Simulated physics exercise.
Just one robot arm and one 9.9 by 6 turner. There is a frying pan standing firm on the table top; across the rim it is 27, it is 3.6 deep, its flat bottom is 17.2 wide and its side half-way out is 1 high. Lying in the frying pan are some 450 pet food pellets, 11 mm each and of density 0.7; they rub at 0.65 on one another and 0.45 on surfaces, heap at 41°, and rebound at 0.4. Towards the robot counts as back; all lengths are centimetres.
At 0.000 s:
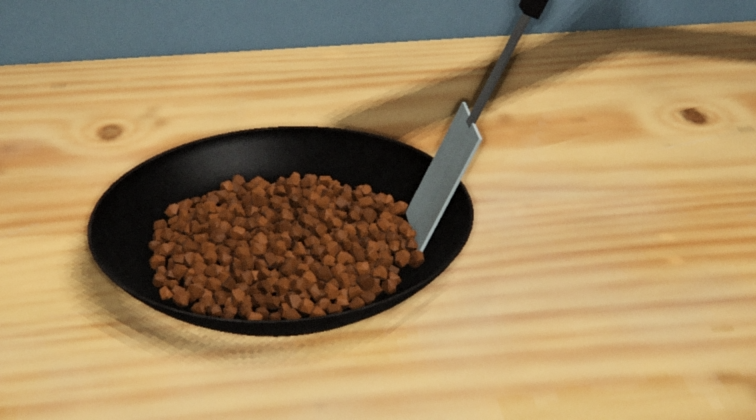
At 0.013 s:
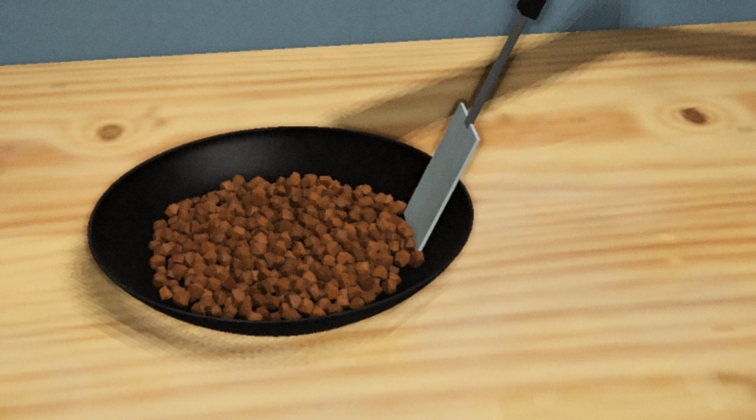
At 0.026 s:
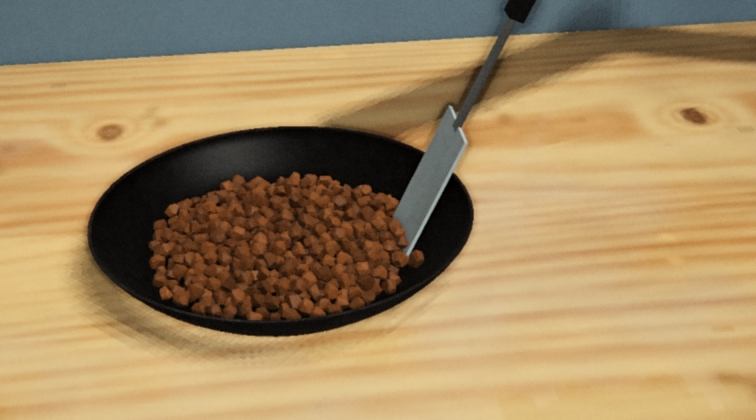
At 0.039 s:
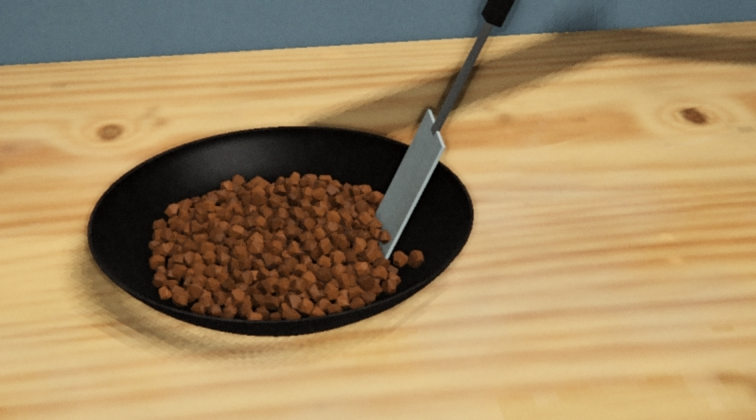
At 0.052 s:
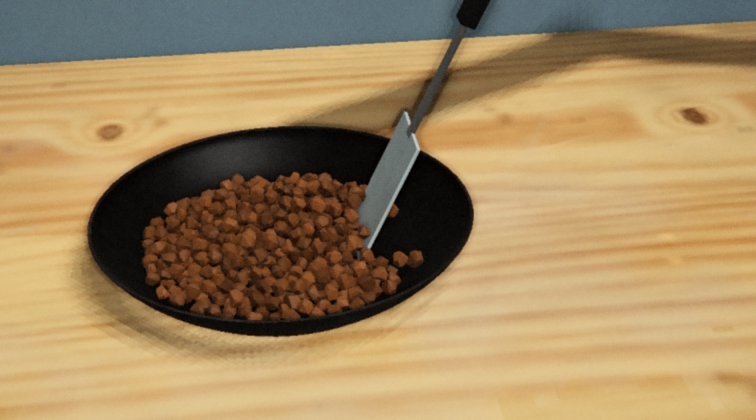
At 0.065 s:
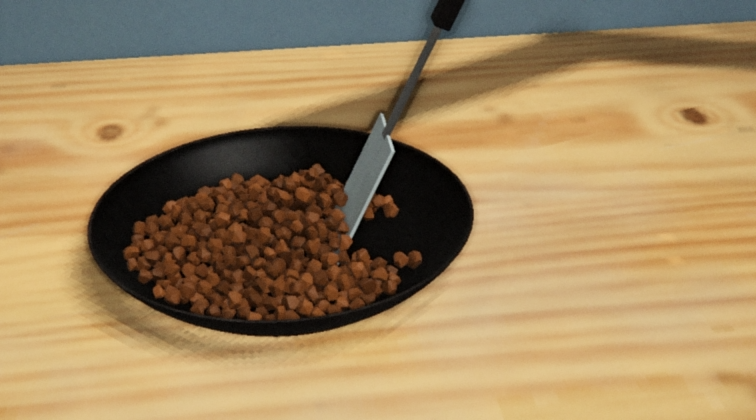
A metal turner dipped into a black frying pan of brown pellets at its right side, then moved left through them, pushing the pile leftward and leaving a few pellets behind on the right.
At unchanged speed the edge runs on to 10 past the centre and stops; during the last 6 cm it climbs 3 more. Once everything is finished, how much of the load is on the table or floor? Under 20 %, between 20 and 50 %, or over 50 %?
Between 20 and 50 %.
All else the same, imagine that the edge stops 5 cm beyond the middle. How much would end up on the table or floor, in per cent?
Close to 10 per cent would end on the table or floor.
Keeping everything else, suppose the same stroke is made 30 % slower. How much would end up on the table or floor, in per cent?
I'd expect near 20 per cent.
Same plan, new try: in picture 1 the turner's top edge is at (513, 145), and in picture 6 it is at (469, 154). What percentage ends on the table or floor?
Around 15 per cent finishes there.
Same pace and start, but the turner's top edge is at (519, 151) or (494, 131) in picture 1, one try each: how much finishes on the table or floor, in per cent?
First try around 30 percent, second around 25 percent.
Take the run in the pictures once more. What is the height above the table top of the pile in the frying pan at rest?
Peak at rest, approximately 4.0 centimetres.
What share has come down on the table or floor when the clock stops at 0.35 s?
Share at that moment: About 15 %.
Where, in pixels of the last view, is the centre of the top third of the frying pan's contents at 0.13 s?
It is centred at roughly (187, 227).
By 0.10 s, sloping 65°, highest piece 8 above the table; 450 in the frying pan.
By 0.13 s, sloping 65°, highest piece 9 above the table; 448 in the frying pan, 2 on the blade or in flight.
By 0.35 s, sloping 65°, highest piece 12 above the table; 332 in the frying pan, 73 on the table or floor, 45 on the blade or in flight.
By 1.40 s, sloping 65°, highest piece 4 above the table; 332 in the frying pan, 118 on the table or floor.
Final count, 332 in the frying pan, 118 on the table or floor. That is 26 % on the table or floor.
